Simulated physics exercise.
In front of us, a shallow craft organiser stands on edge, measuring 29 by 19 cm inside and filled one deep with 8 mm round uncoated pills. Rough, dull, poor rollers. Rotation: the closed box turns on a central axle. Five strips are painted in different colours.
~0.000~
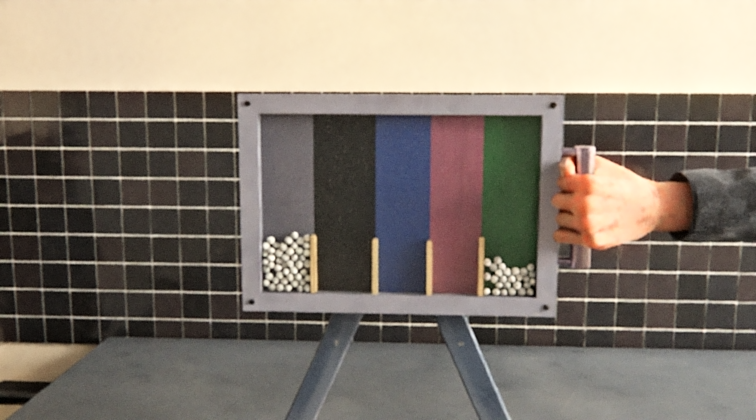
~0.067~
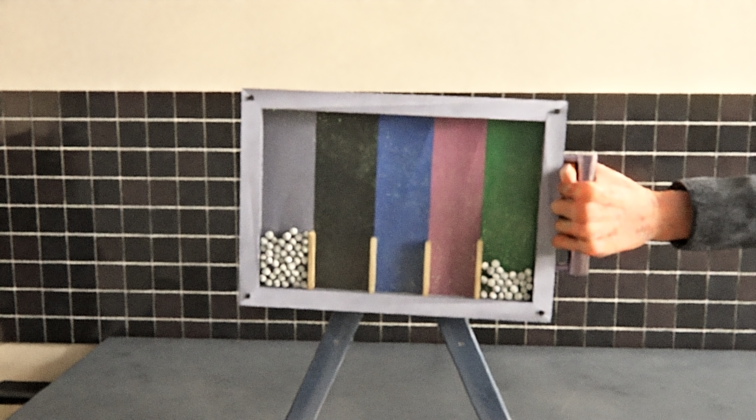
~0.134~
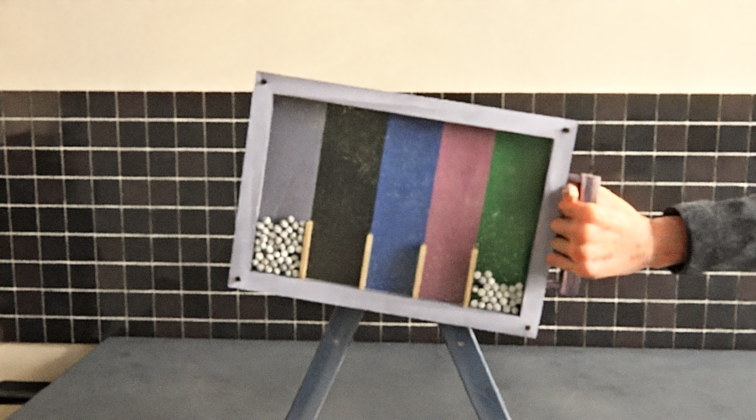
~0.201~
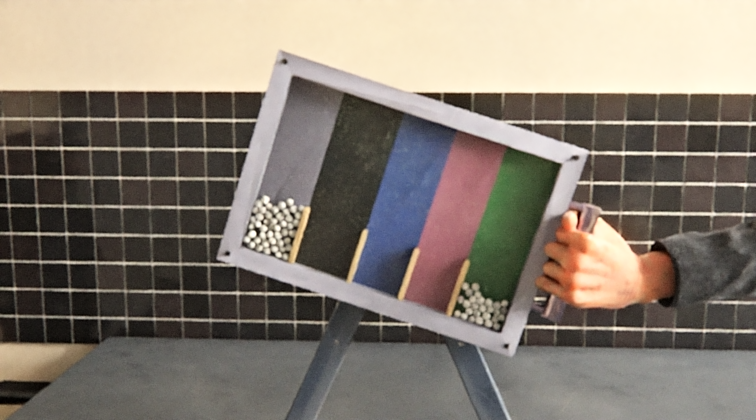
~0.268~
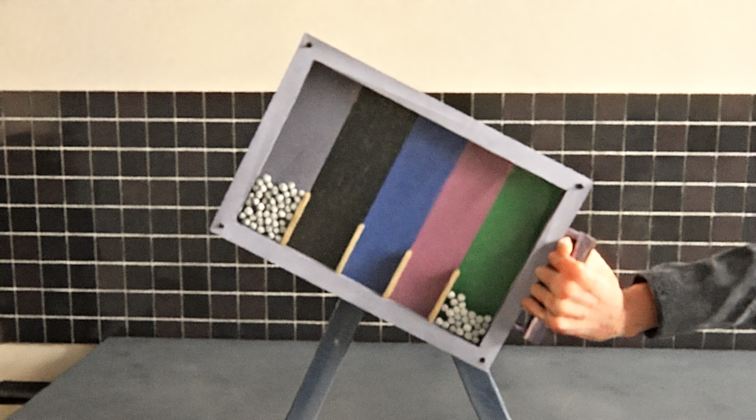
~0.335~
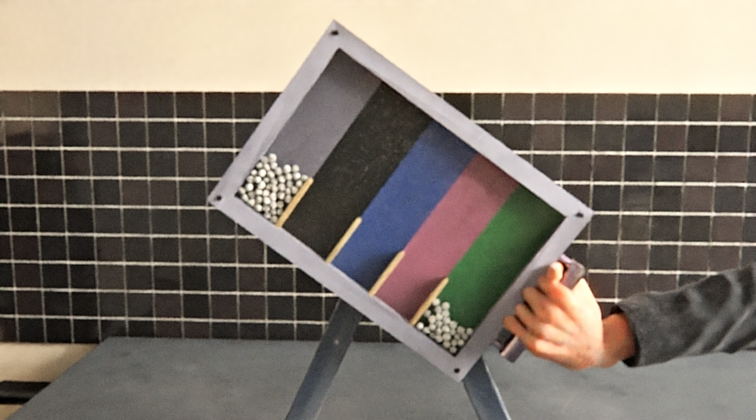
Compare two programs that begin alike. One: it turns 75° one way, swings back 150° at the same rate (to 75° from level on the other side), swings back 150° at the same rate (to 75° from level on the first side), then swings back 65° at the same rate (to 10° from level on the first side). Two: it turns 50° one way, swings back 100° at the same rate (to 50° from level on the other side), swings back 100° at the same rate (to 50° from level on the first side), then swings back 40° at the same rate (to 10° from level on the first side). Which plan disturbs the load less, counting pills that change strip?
Pick: The final plan.
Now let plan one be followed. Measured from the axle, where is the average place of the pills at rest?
Some 1 cm left and 7 cm below.
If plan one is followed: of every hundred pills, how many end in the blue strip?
I'd estimate close to 5 per cent.
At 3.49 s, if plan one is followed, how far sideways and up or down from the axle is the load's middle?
About 5 cm left and 6 cm below.
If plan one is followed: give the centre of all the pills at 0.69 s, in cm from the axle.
Roughly 7 centimetres to the left and 1 centimetres above.
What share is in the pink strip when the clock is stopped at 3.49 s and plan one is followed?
Reading: Around 5 per cent of the load.
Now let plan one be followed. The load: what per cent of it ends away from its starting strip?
About 25 percent.
Plan one. After 0.69 s, it stands 75° clockwise; green 35 %, grey 60 %; 0 % have changed strip.
After 3.49 s, it stands 42° clockwise; pink 5 %, blue 5 %, green 40 %, black 10 %, grey 40 %; 25 % have changed strip.
After 3.80 s, it stands 10° clockwise; pink 5 %, blue 5 %, green 40 %, black 10 %, grey 40 %; 25 % have changed strip.
All still by 4.2 s, it stands 10° clockwise; pink 5 %, blue 5 %, green 40 %, black 10 %, grey 40 %; 25 % have changed strip.
Plan two would end with pink 0 %, blue 0 %, green 35 %, black 5 %, grey 60 %; 5 % have changed strip.
